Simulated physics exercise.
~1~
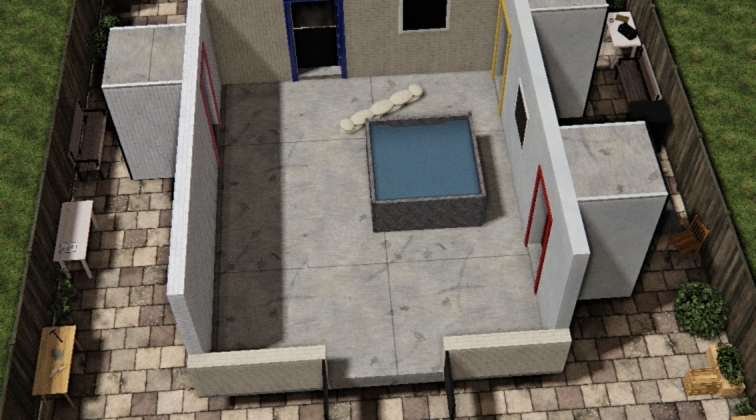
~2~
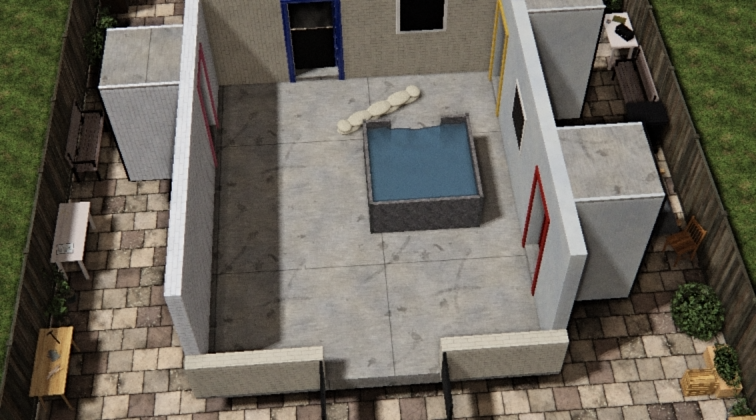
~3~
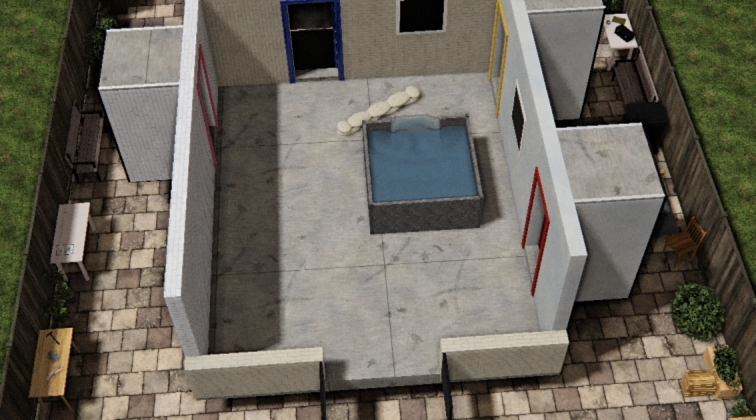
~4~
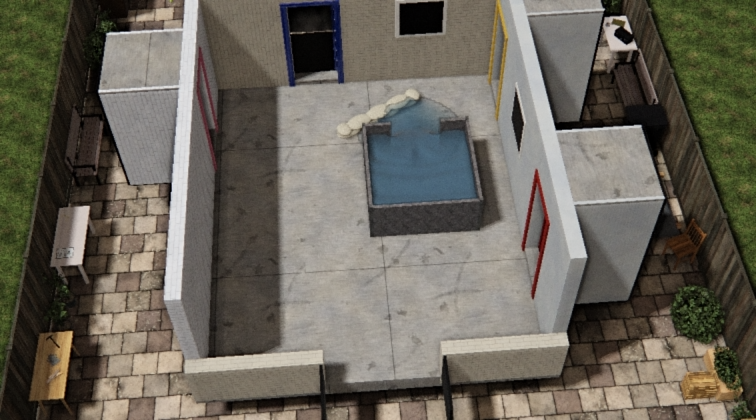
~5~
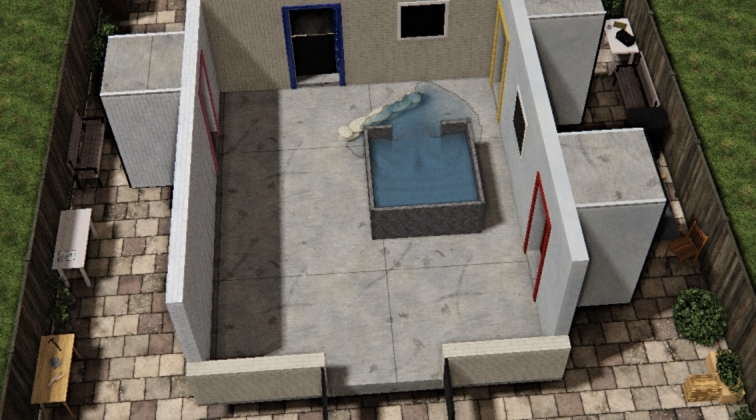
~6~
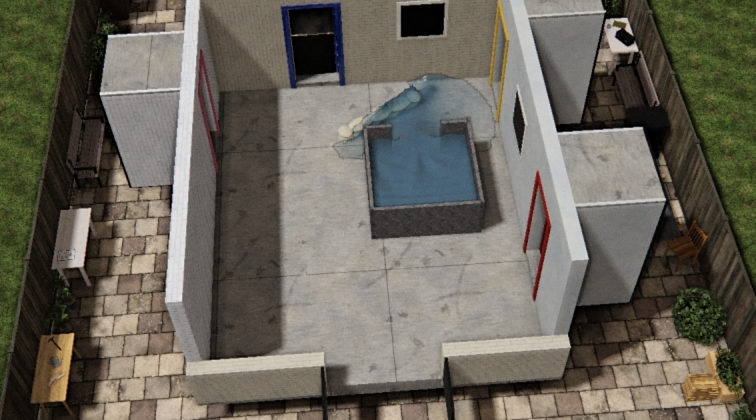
Walled yard with an open tank of still water, its far side breaking open and water spreading out over pale stones behind.
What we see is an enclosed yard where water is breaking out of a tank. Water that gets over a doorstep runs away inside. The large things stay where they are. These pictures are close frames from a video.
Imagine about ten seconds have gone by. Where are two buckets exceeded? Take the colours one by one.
As I see it, red door: Two buckets at most; yellow door: Above two buckets; pink door: Two buckets at most; blue door: Two buckets at most.
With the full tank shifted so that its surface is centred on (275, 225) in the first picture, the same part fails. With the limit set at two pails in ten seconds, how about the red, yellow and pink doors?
Red door falls short; yellow door exceeds the limit; pink door exceeds the limit.
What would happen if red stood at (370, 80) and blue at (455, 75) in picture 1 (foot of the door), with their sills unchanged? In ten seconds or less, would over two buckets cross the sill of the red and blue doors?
In that case the red door runs over the limit and the blue door runs over the limit.
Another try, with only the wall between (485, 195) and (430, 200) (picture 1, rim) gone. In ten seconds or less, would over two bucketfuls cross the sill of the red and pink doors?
I think the red door crosses the limit and the pink door remains below the limit.
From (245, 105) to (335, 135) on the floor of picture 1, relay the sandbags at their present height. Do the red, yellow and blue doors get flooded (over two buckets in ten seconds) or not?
Well, the red door comes in short, while the yellow door breaks the limit and the blue door breaks the limit.
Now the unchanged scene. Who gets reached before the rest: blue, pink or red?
My pick for first is the door marked blue.
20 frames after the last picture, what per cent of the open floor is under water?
Close to 55 %.
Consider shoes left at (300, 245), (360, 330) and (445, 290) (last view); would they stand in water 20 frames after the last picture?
As listed, the points end up soaked, high and dry and high and dry.
A moment on, water covers 20 % of the floor; the red door not reached, the yellow door under two buckets in, the pink door not reached, the blue door not reached.
Next, water covers 35 % of the floor; the red door not reached, the yellow door over two buckets in, the pink door not reached, the blue door wet at the sill, nothing in.
Then, water covers 55 % of the floor; the red door wet at the sill, nothing in, the yellow door far over two buckets in, the pink door wet at the sill, nothing in, the blue door wet at the sill, nothing in.
Later, water covers 80 % of the floor; the red door wet at the sill, nothing in, the yellow door far over two buckets in, the pink door wet at the sill, nothing in, the blue door wet at the sill, nothing in.
In the end, water covers 95 % of the floor; the red door wet at the sill, nothing in, the yellow door far over two buckets in, the pink door wet at the sill, nothing in, the blue door wet at the sill, nothing in.
